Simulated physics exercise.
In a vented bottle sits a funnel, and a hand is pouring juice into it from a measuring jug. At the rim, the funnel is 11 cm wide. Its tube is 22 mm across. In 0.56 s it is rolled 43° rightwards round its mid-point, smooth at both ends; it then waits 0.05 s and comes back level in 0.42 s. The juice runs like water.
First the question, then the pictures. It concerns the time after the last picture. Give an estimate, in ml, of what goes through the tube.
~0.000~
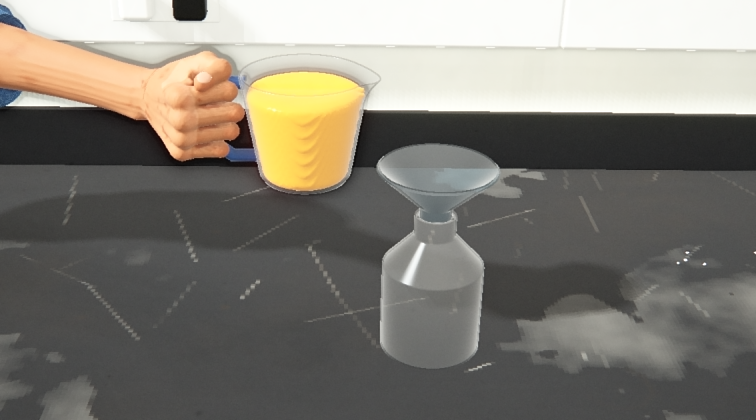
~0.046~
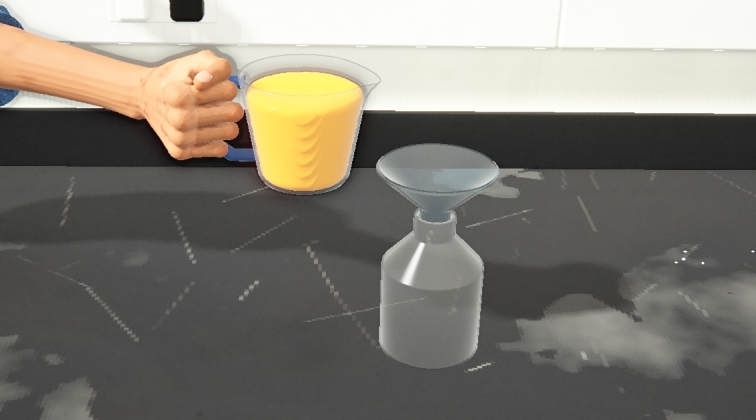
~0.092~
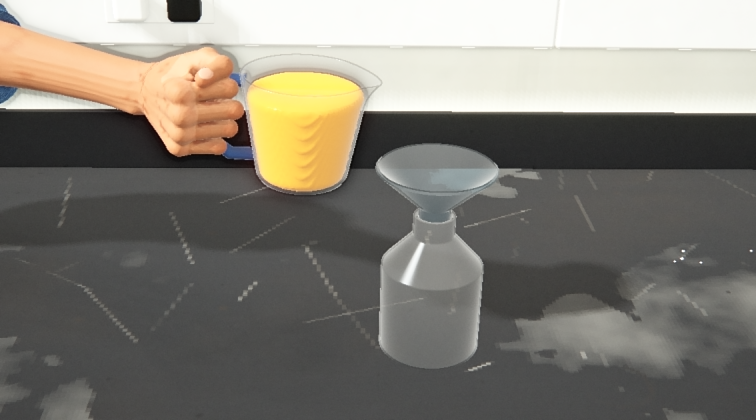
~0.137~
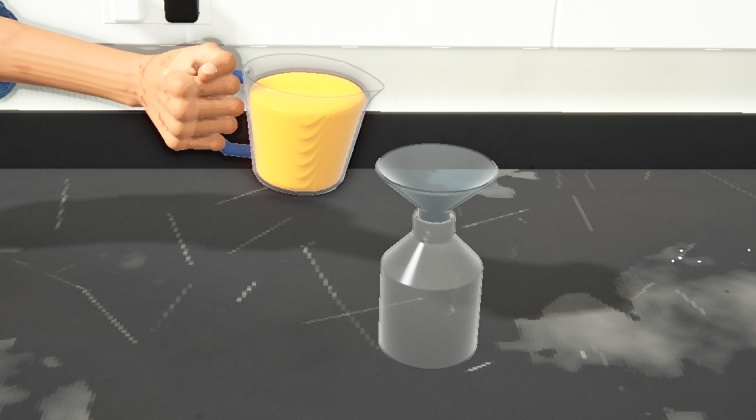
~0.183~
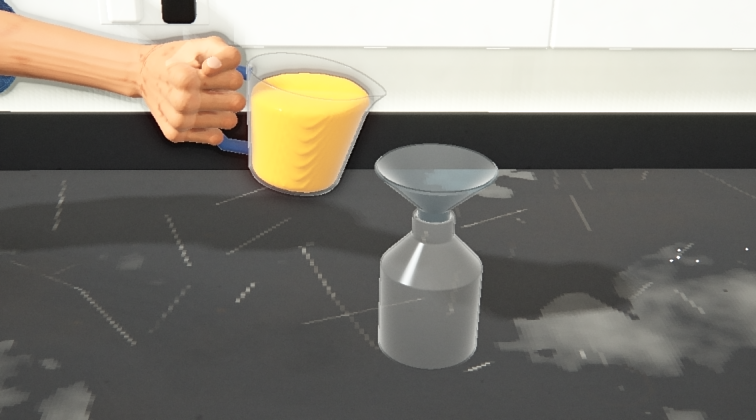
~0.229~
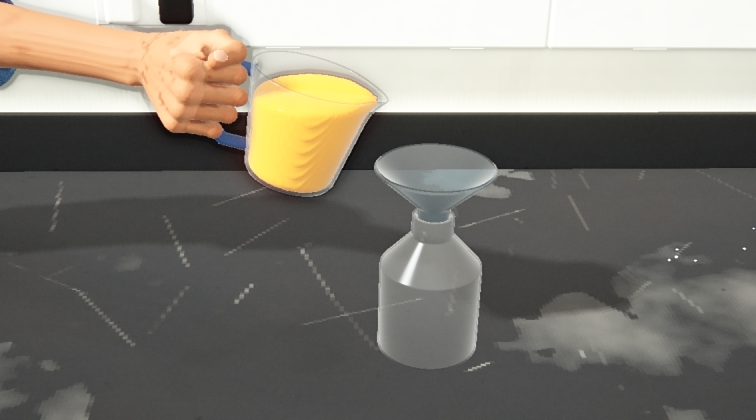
Roughly 150 ml goes through.
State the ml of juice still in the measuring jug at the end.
Roughly 480 ml.
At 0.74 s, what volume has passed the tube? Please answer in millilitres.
Estimated volume: Near 60 ml.
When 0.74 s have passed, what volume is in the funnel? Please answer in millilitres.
Roughly 60 ml.
After 0.43 s the tilt is 38° and 0 ml has passed the tube, 10 ml is in the funnel, 620 ml in the measuring jug and 0 ml has missed.
After 0.58 s the tilt is 43° and 20 ml has passed the tube, 50 ml is in the funnel, 550 ml in the measuring jug and 0 ml has missed.
After 0.74 s the tilt is 34° and 60 ml has passed the tube, 60 ml is in the funnel, 490 ml in the measuring jug and 0 ml has missed.
After 0.90 s the tilt is 9° and 95 ml has passed the tube, 50 ml is in the funnel, 485 ml in the measuring jug and 30 ml has missed.
In the end 150 ml has passed the tube, 0 ml is in the funnel, 485 ml in the measuring jug and 45 ml has missed.
